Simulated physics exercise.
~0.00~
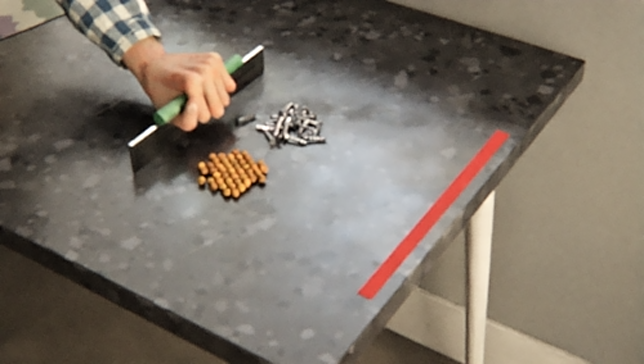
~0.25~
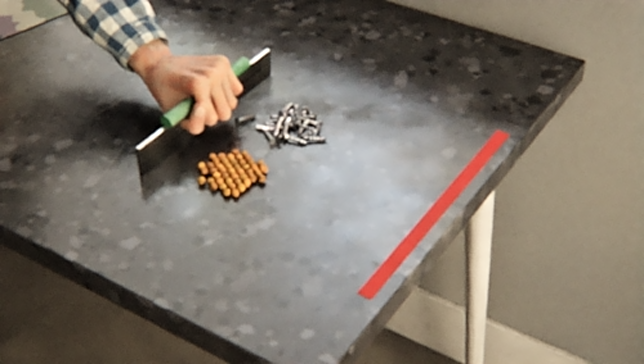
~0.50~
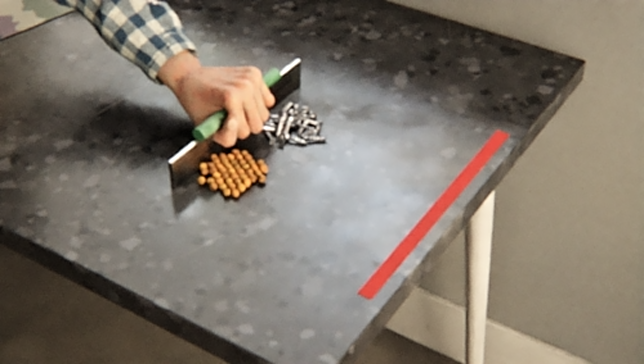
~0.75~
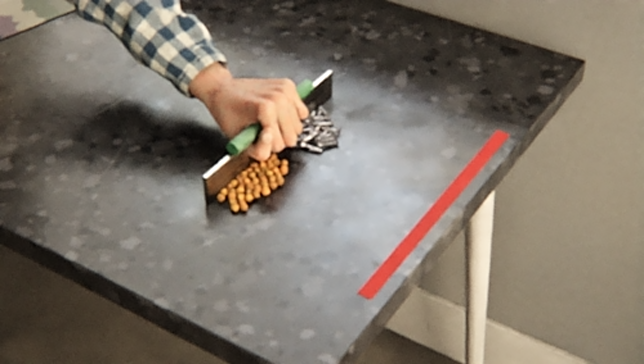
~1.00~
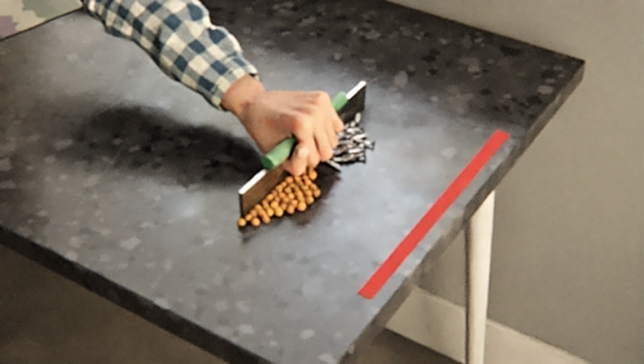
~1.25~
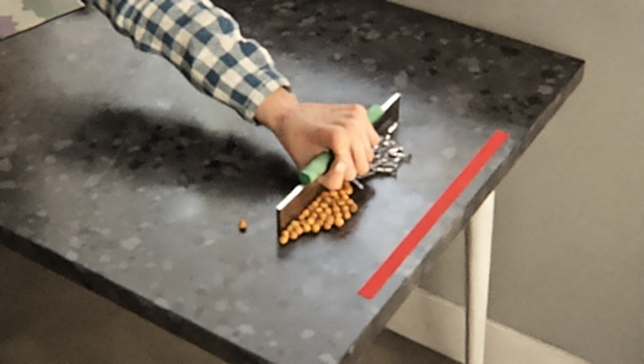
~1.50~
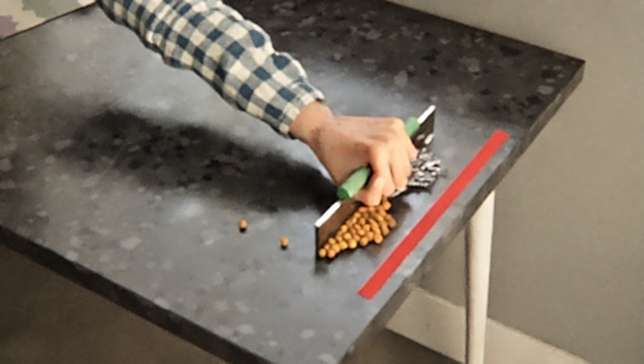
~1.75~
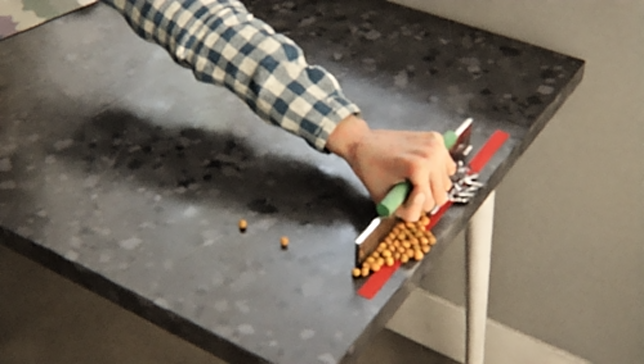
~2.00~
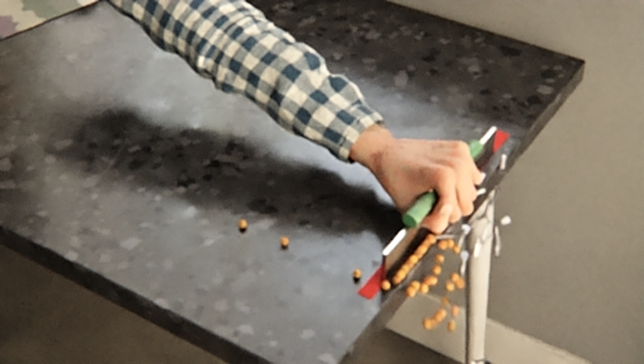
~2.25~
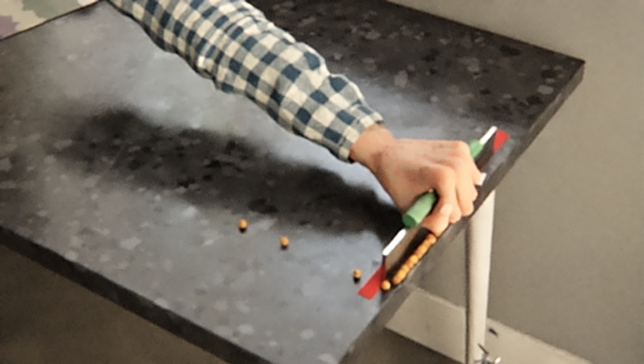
Hand pushing a green-handled scraper across a dark table to red tape, sweeping orange and silvery pieces over the edge, leaving some orange behind.
